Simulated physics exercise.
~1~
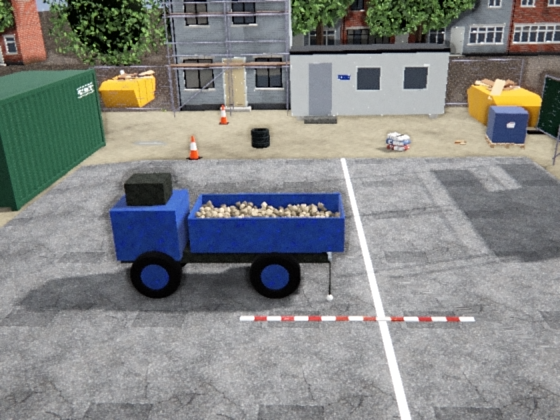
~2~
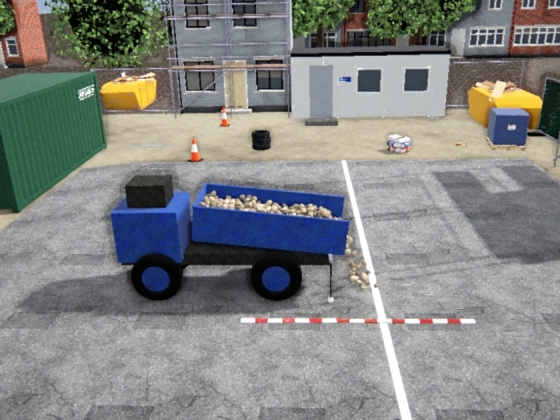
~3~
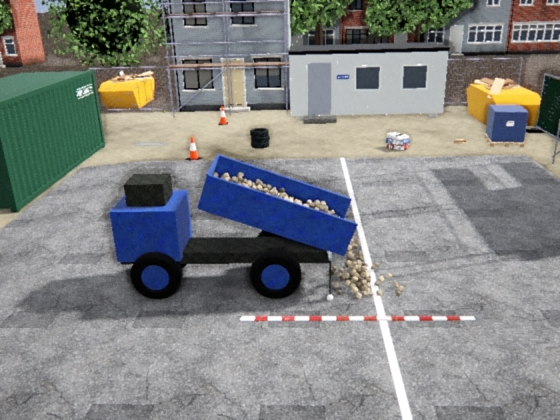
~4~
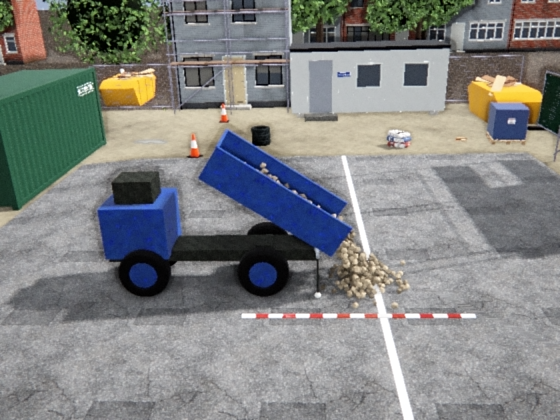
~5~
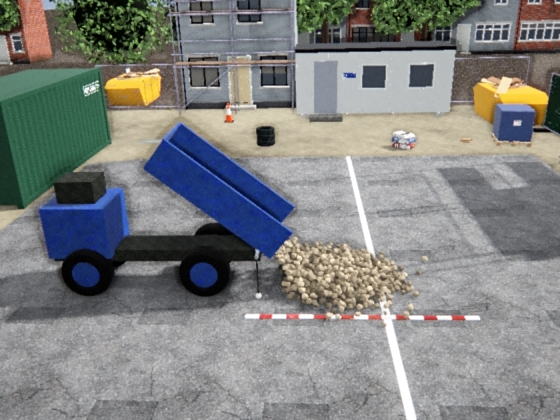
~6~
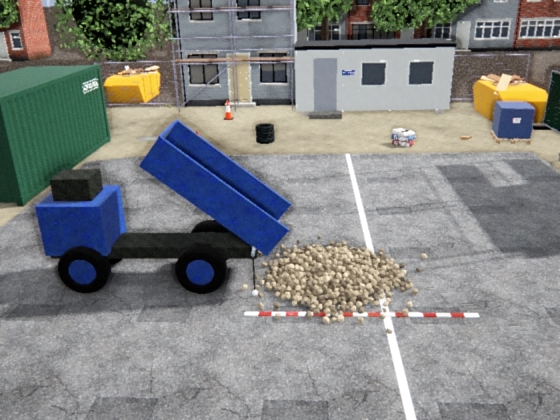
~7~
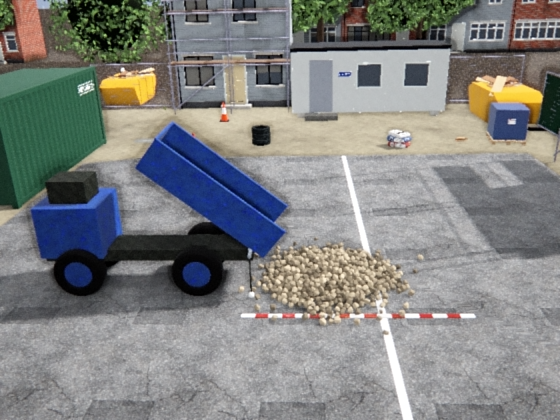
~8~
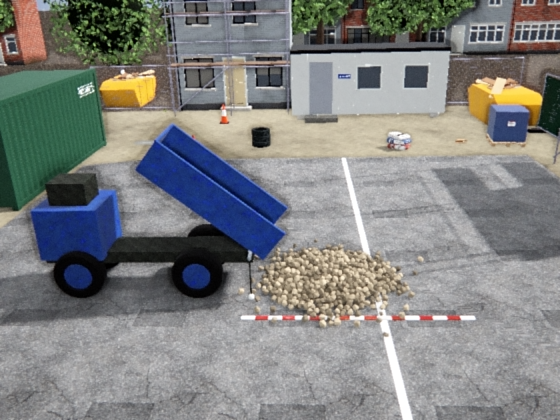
A blue dump truck loaded with pale stones tilted its bed up steeply and poured them onto the pavement, rolling a little to the left as they slid out, leaving the bed raised and empty beside a heap mostly left of the white line.
